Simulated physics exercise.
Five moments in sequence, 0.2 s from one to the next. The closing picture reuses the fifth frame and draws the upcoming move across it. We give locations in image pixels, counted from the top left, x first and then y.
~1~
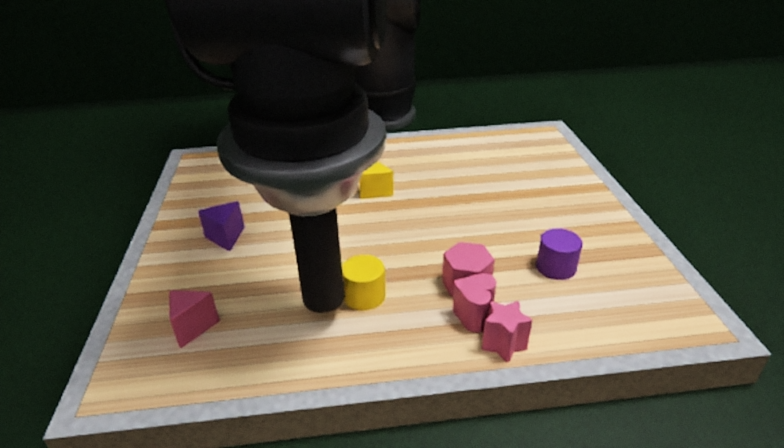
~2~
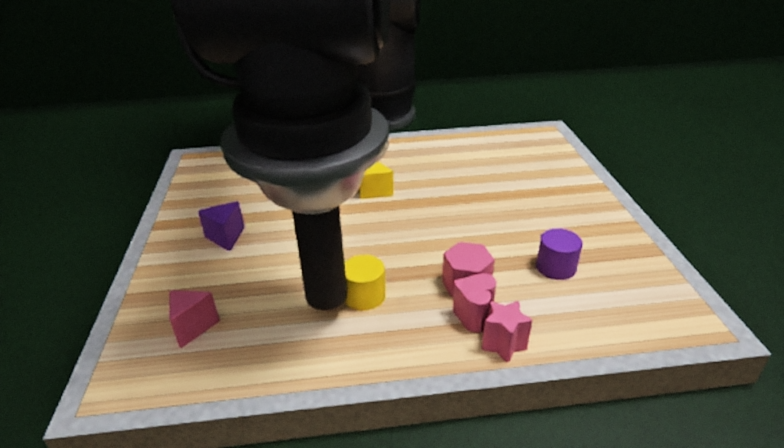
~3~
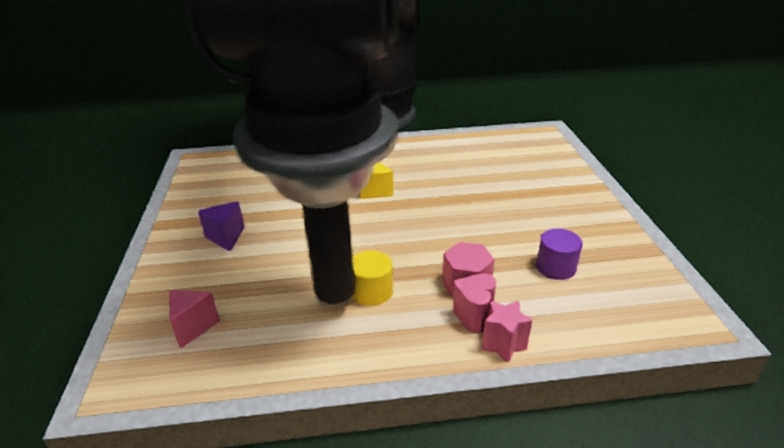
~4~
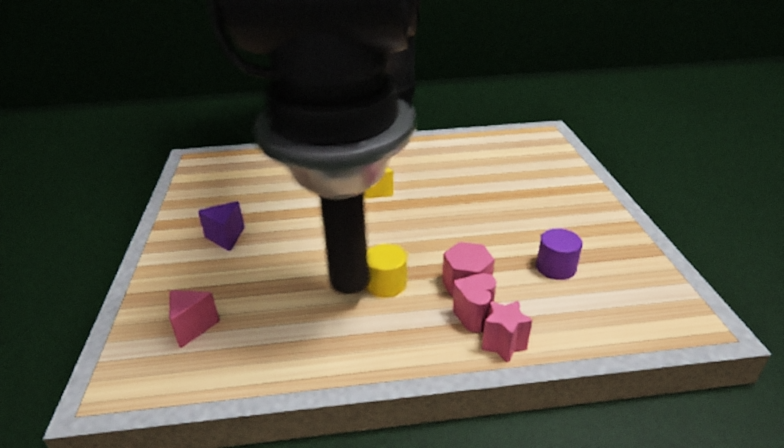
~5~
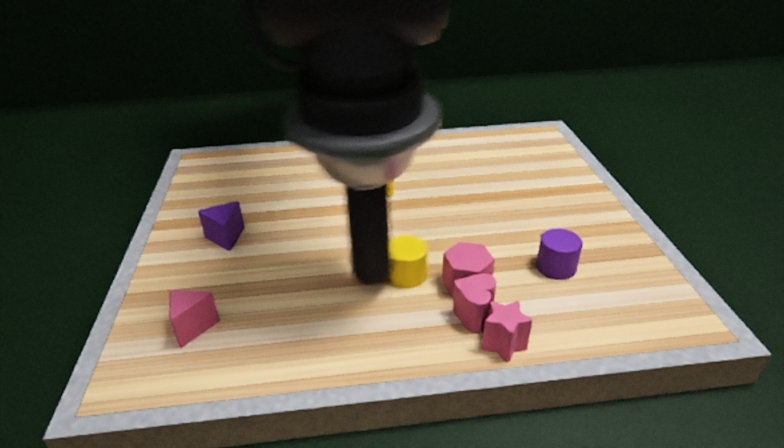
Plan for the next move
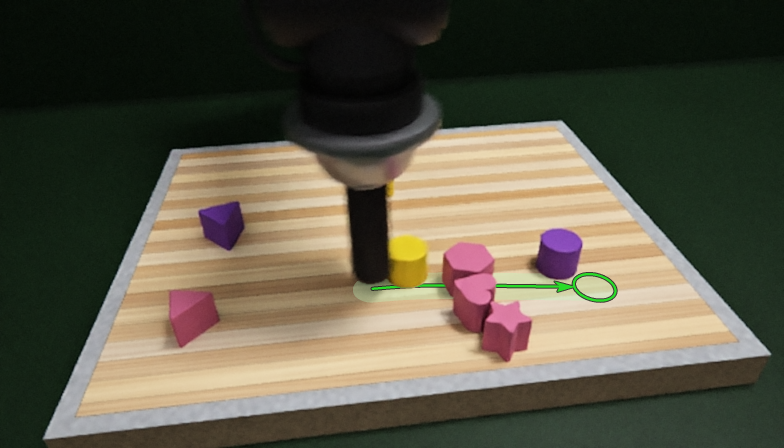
On a wooden board with scattered pink, purple and yellow blocks, a dark robotic arm's rod starts beside the yellow cylinder, then pushes it a short way right and slightly toward the back, nearer the pink hexagonal block.
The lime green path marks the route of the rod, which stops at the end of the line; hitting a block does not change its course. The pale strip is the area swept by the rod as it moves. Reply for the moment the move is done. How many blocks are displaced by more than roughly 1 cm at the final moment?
Once the path ends, three or more blocks will have shifted.
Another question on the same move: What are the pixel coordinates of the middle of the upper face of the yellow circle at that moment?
I predict (449, 232).
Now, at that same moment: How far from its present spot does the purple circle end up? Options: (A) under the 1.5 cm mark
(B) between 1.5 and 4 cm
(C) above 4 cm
The correct letter is B.
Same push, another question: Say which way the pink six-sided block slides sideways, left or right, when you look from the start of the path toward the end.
The shift is to the right of that direction.
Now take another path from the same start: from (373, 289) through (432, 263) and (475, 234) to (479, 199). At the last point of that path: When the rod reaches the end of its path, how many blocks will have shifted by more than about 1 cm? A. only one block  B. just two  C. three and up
Option A.
The drawn path runs from (373, 289) through (446, 285) and (520, 286) to (594, 287).
The first path, step by step. One third of the way, rod at (447, 269); yellow circle at (449, 232); pink six-sided block at (491, 257).
Two thirds of the way, rod at (523, 270); yellow circle at (449, 232); pink six-sided block at (570, 263), turned 30° clockwise; purple circle at (574, 236).
At the end, rod at (599, 270); yellow circle at (449, 232); pink six-sided block at (650, 270), turned 50° clockwise; pink heart-shaped block not moved; purple circle at (582, 233).
